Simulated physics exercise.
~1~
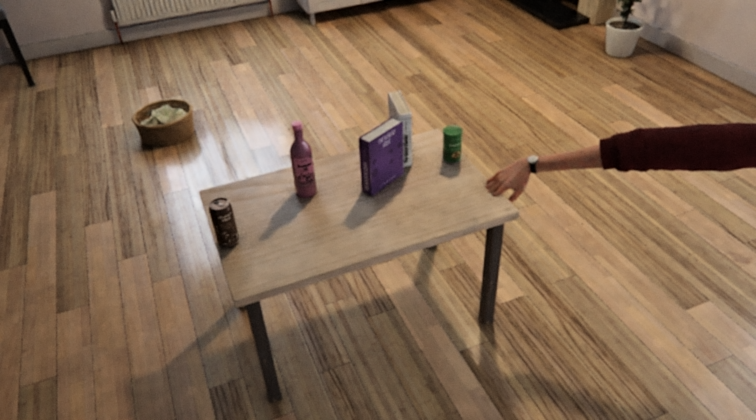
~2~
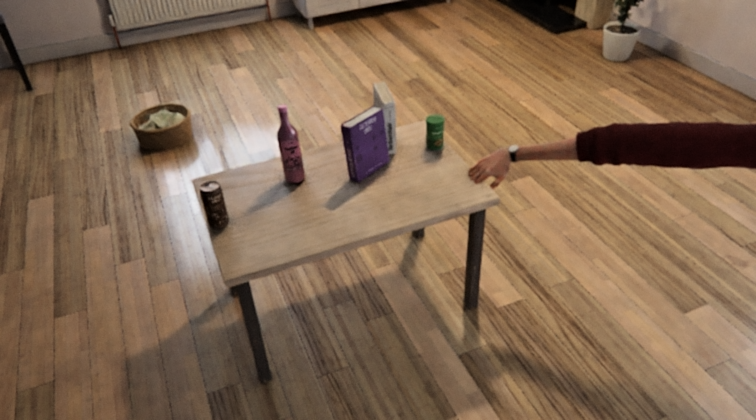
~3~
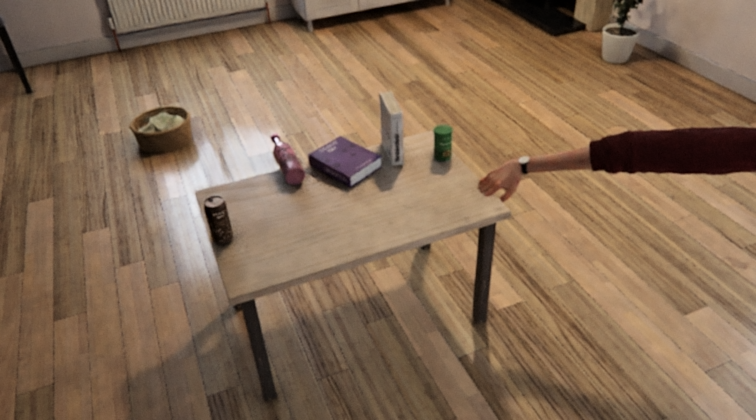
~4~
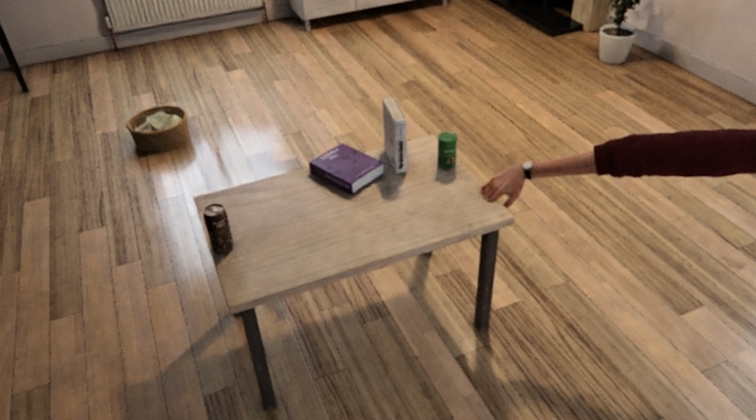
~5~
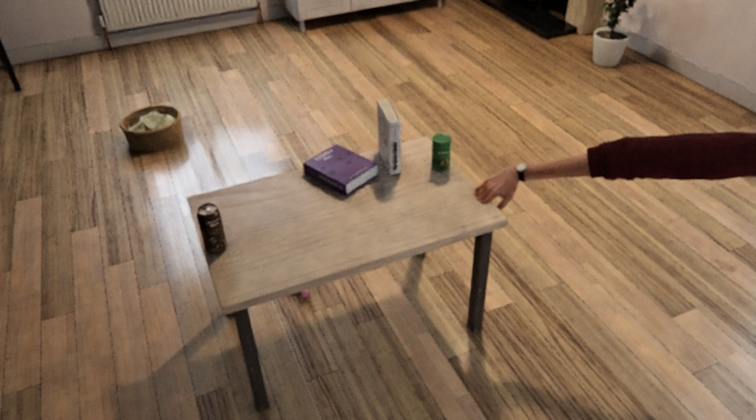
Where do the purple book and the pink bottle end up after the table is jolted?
The purple book ends up lying flat on the table, while the pink bottle falls off and ends up on the floor.
A small wooden table with a hand at its right edge jerked away and back, toppling a purple book and a pink bottle, which dropped to the floor while the book lay flat on top and the can, green tin and white book stayed standing.
